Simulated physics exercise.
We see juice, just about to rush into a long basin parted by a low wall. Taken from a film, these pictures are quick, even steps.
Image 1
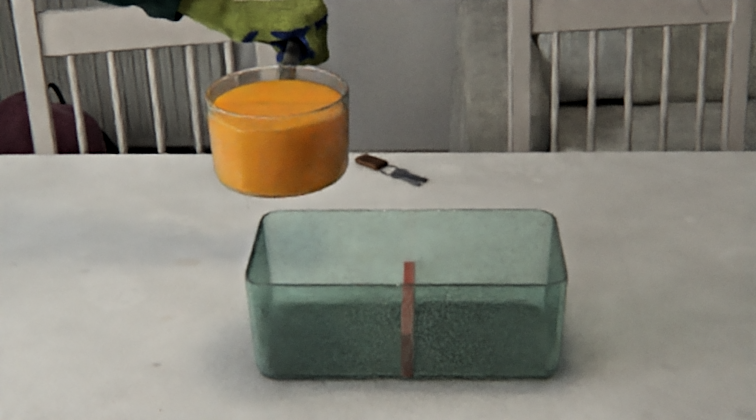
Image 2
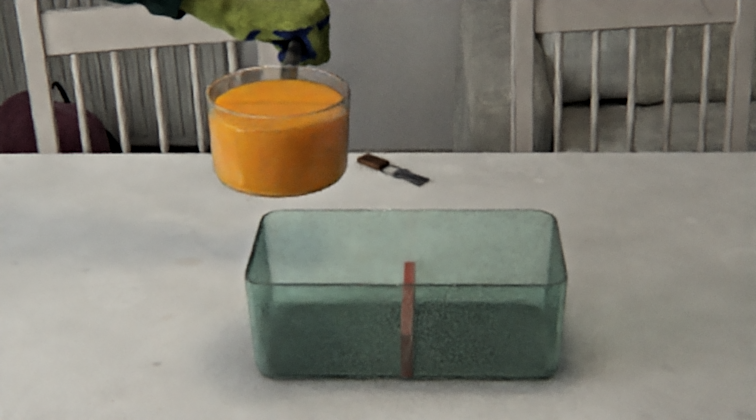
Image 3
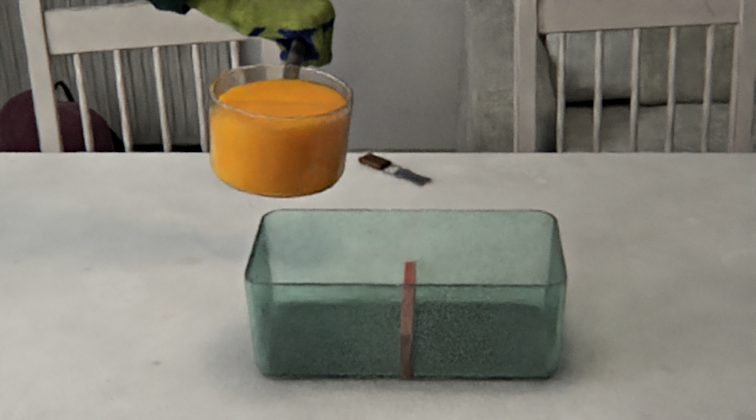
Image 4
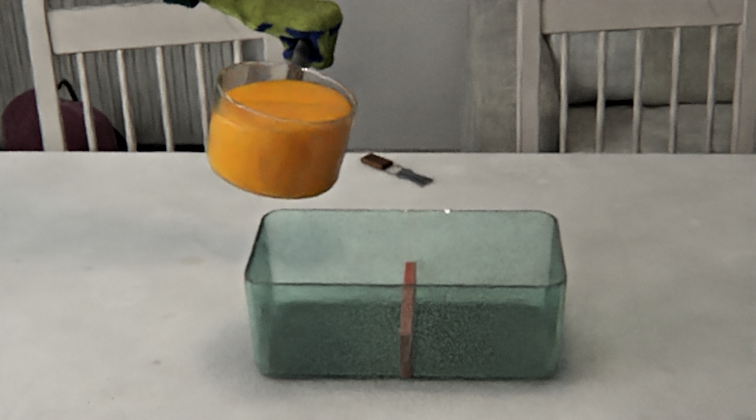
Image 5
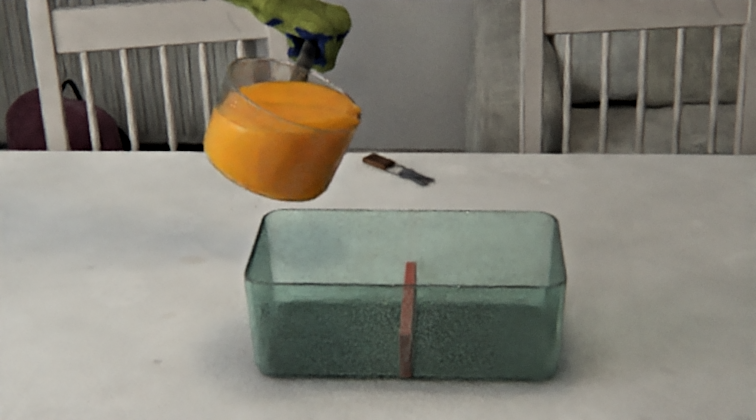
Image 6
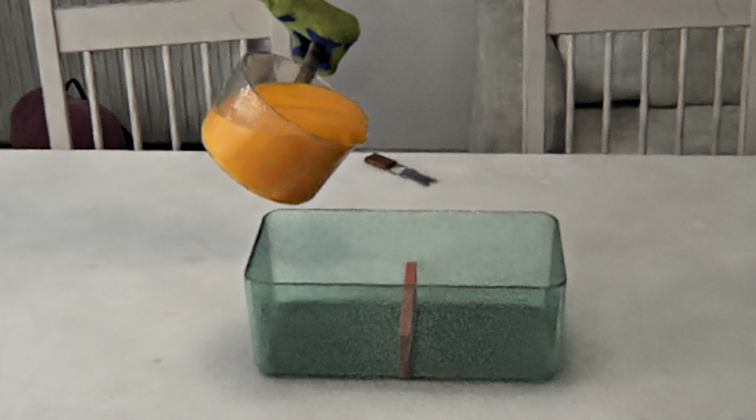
Glass bowl of orange juice, held from above by a green-gloved hand, tilting steadily rightward over a divided green basin.
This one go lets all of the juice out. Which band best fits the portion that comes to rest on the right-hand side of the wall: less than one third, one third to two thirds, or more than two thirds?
It is one third to two thirds.
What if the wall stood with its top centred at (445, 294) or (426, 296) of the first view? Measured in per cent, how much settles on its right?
First try around 10 percent; second try around 25 percent.
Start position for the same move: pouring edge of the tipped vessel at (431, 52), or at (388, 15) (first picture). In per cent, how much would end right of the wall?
In order, roughly 80 percent and 80 percent.
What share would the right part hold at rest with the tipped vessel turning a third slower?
I'd put it at some 60 percent.
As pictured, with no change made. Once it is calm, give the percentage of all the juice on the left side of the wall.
About 55 per cent.
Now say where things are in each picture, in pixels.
It leans 0°; its right rim is at (347, 92); the juice meets the walls at (212, 102) and (346, 101); the long basin's rim runs from (254, 247) to (560, 247); the wall's top is at (408, 297), in the first picture.
It leans 2°; its right rim is at (348, 94); the juice meets the walls at (213, 101) and (346, 102), in the second picture.
It leans 6°; its right rim is at (351, 99); the juice meets the walls at (216, 99) and (349, 103), in the third picture.
It leans 14°; its right rim is at (355, 109); the juice meets the walls at (217, 100) and (353, 105), in the fourth picture.
It leans 24°; its right rim is at (359, 121); the juice meets the walls at (217, 105) and (355, 112); 1 per cent is over the edge, in the fifth picture.
It leans 35°; its right rim is at (359, 136); the juice meets the walls at (213, 105) and (358, 125); 5 per cent is over the edge, in the sixth picture.
A moment on, the tilt is 101° and 30 per cent is still to pour, 7 is left of the wall and 27 right of it.
Next, the tilt is 109° and 5 per cent is still to pour, 44 is left of the wall and 43 right of it.
Then the tilt is 109° and 0 per cent is still to pour, 53 is left of the wall and 42 right of it.
Later the tilt is 109° and 0 per cent is still to pour, 55 is left of the wall and 43 right of it.
At rest 55 per cent lies left of the wall, 43 right of it and 2 outside.
